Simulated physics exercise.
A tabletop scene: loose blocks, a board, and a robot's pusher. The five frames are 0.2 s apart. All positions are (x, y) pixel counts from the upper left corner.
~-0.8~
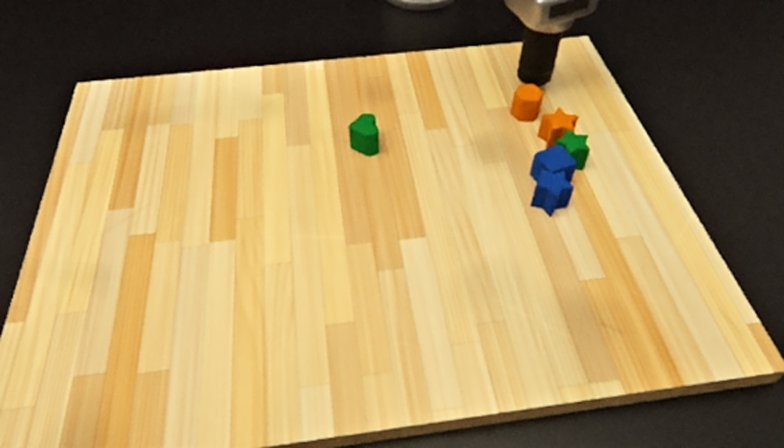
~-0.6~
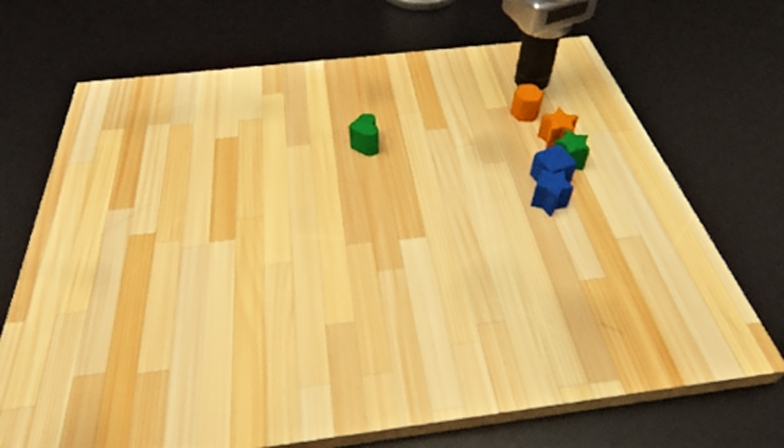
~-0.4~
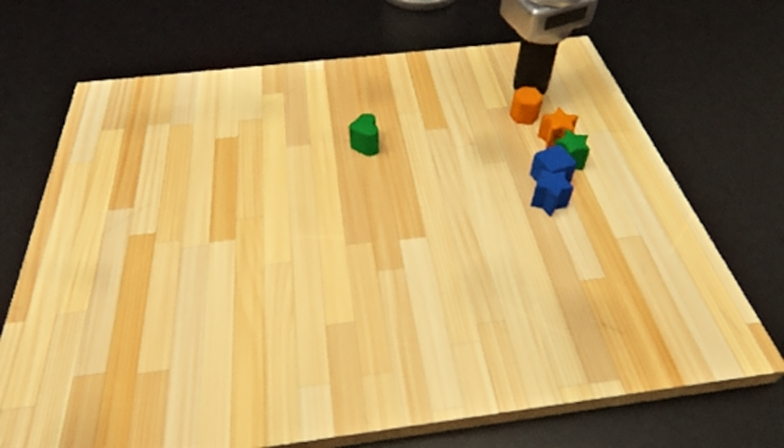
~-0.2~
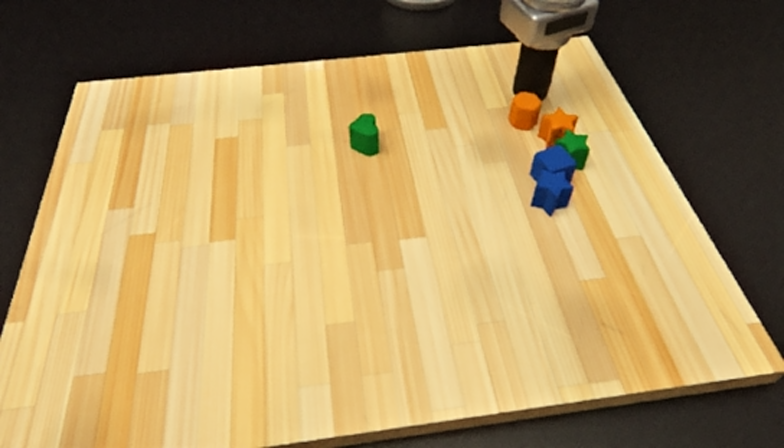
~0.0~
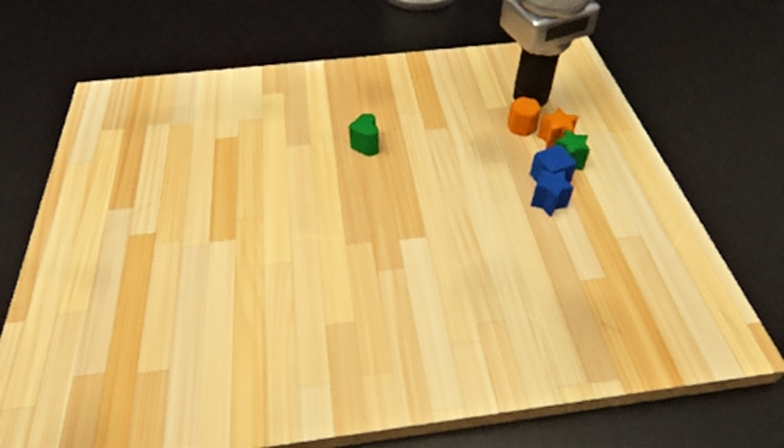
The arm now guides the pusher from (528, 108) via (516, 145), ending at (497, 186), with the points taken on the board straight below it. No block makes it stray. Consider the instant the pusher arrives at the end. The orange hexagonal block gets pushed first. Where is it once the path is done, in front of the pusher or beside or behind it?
Still being pushed.
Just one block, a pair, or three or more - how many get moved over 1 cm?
Blocks moved: One.
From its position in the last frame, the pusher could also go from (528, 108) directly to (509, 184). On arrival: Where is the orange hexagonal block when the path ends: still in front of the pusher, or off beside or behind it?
It stays on the pusher's front.
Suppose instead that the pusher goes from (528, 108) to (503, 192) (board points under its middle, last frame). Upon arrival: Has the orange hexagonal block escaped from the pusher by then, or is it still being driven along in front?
It is driven along in front.
What follows on the original path. One third of the way, pusher at (524, 124); orange hexagonal block at (519, 133); orange star block at (562, 121), turned 20° anticlockwise.
Two thirds of the way, pusher at (512, 149); orange hexagonal block at (508, 160); orange star block at (562, 121), turned 25° anticlockwise.
At the end, pusher at (498, 176); orange hexagonal block at (495, 190); blue four-sided block not moved; orange star block at (562, 121), turned 25° anticlockwise.
